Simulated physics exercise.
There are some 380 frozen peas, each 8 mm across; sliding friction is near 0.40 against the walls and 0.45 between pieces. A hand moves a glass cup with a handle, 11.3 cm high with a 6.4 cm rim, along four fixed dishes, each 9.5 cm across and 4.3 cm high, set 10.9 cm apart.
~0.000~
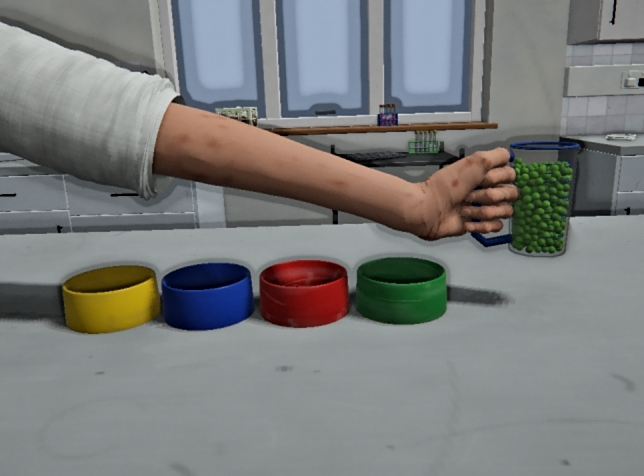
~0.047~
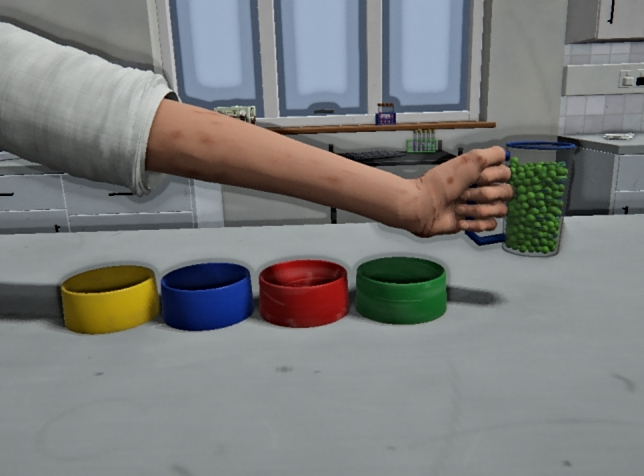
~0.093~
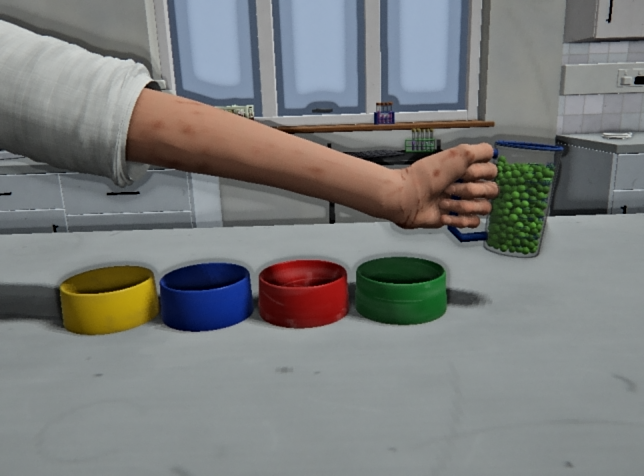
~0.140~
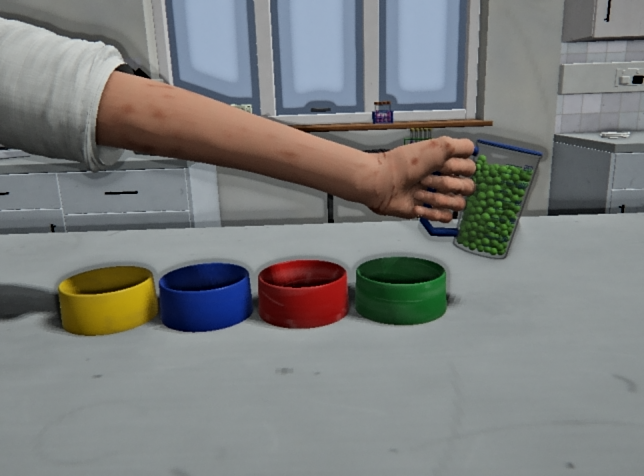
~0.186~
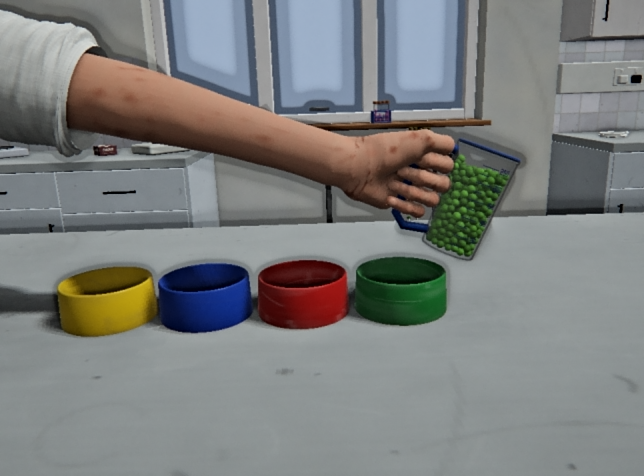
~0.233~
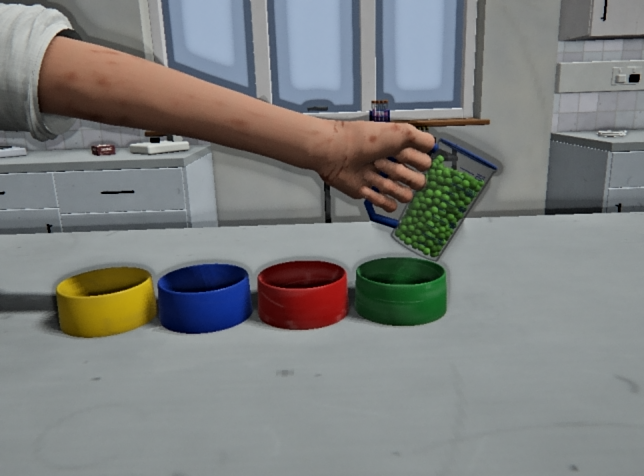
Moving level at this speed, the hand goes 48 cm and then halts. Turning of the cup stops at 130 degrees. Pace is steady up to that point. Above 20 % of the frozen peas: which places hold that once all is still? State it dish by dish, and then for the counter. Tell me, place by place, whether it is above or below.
Red: Below the mark; blue: Above the mark; green: Below the mark; yellow: Above the mark; counter: Above the mark.
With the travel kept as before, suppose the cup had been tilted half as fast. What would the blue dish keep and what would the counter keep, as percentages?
Blue 40; counter 40.
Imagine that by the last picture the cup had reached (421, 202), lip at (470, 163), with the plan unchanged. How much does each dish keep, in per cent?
You'd end up with red at 0, blue at 30, green at 0 and yellow at 30.
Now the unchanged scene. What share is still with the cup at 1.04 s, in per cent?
40 per cent.
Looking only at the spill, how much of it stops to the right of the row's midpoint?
Roughly 0 per cent.
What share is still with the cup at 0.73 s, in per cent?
That would be some 95 per cent.
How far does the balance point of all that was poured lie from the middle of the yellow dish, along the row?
Roughly 6 cm to the right.
Then, at 0.53 s, tilt 79 degrees; cup holds 100 %.
Then, at 0.73 s, tilt 113 degrees; cup holds 95 %, blue 5 %.
After 1.04 s, tilt 130 degrees; cup holds 40 %, blue 20 %, yellow 25 %.
In the end, at 2.0 s, red 0 %, blue 30 %, green 0 %, yellow 35 %, counter 35 %.
